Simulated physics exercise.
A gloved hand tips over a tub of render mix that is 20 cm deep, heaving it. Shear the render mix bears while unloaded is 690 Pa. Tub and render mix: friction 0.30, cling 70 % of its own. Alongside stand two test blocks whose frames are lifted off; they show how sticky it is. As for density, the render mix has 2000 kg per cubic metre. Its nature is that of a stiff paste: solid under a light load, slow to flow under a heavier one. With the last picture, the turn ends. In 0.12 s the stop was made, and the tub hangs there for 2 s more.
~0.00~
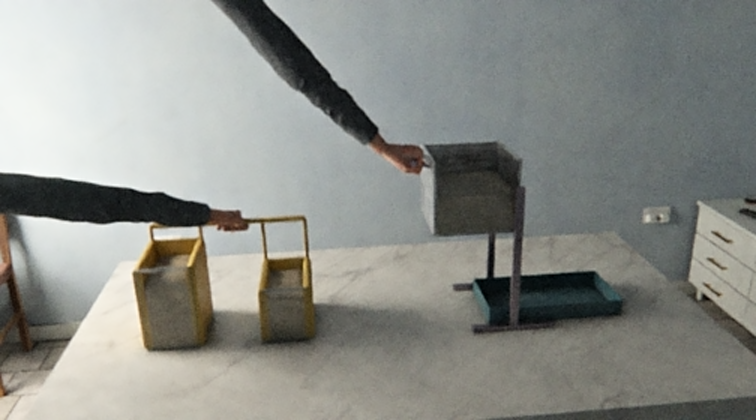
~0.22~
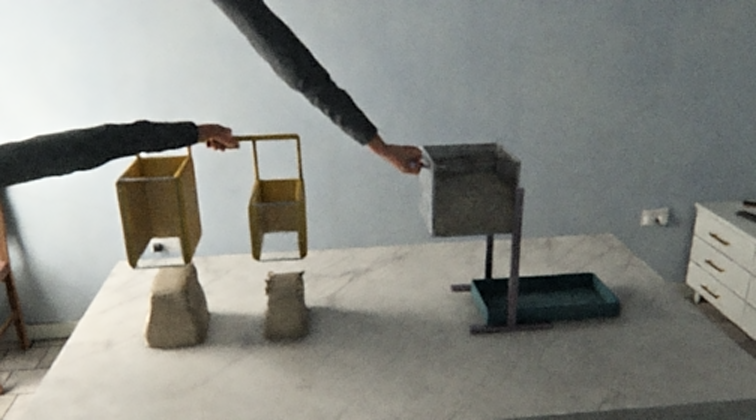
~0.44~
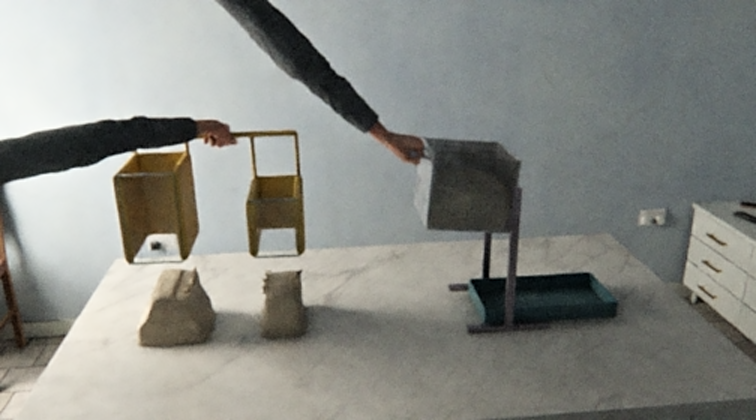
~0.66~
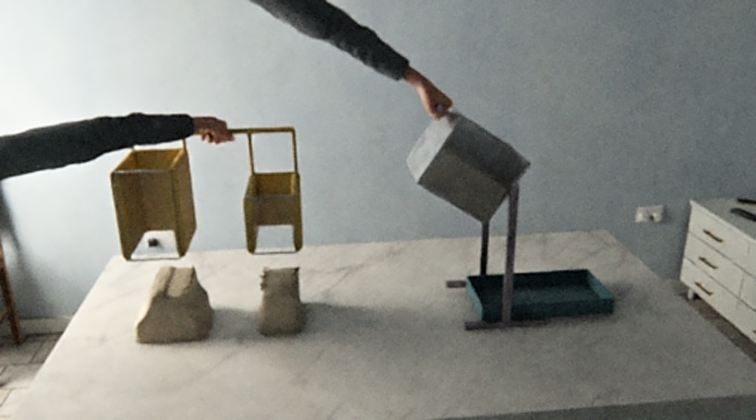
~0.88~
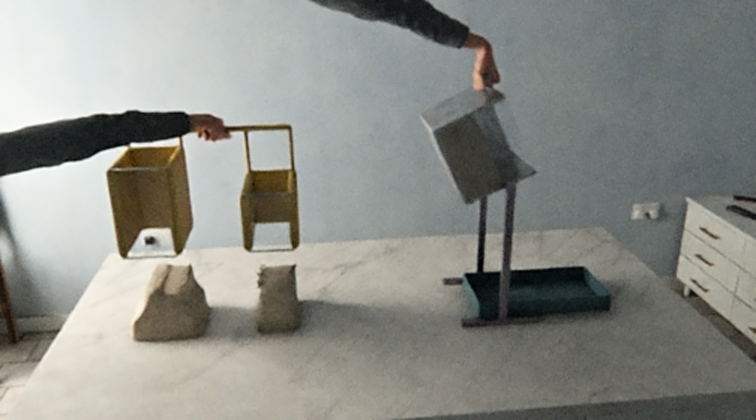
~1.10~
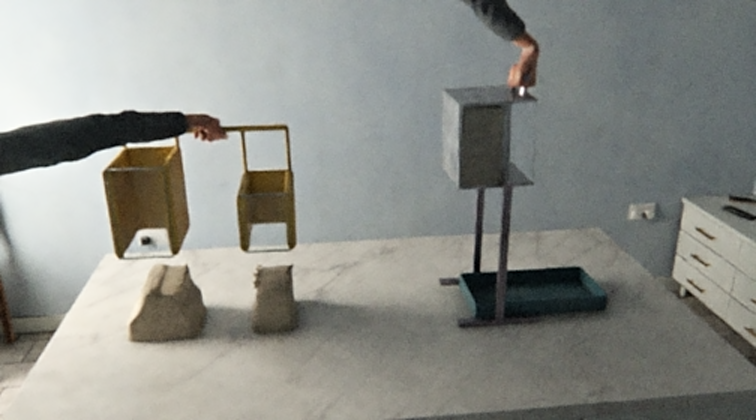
A hand lifts yellow holders off two blocks, then another hand tips a grey tub sideways.
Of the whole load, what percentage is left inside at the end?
Close to 100 % is left inside.
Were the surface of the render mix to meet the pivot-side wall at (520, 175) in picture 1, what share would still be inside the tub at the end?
That gives some 65 %.
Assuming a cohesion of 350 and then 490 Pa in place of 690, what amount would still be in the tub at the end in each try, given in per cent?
70 in a hundred, followed by 75 in a hundred.
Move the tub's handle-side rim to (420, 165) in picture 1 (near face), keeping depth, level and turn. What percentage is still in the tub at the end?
60 %.
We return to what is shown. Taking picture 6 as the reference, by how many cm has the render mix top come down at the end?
About 7 cm.
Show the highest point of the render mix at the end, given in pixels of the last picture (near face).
On the near face, the top ends up close to (502, 134).
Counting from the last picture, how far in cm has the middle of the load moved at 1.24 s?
It has moved around 3 centimetres.
After 1.24 s, the tub is at 88 degrees and holds 100 %.
After 1.41 s, the tub is at 88 degrees and holds 100 %.
After 1.58 s, the tub is at 88 degrees and holds 100 %.
After 1.75 s, the tub is at 88 degrees and holds 100 %.
After 3.10 s, at the end, the tub is at 88 degrees and holds 100 %.
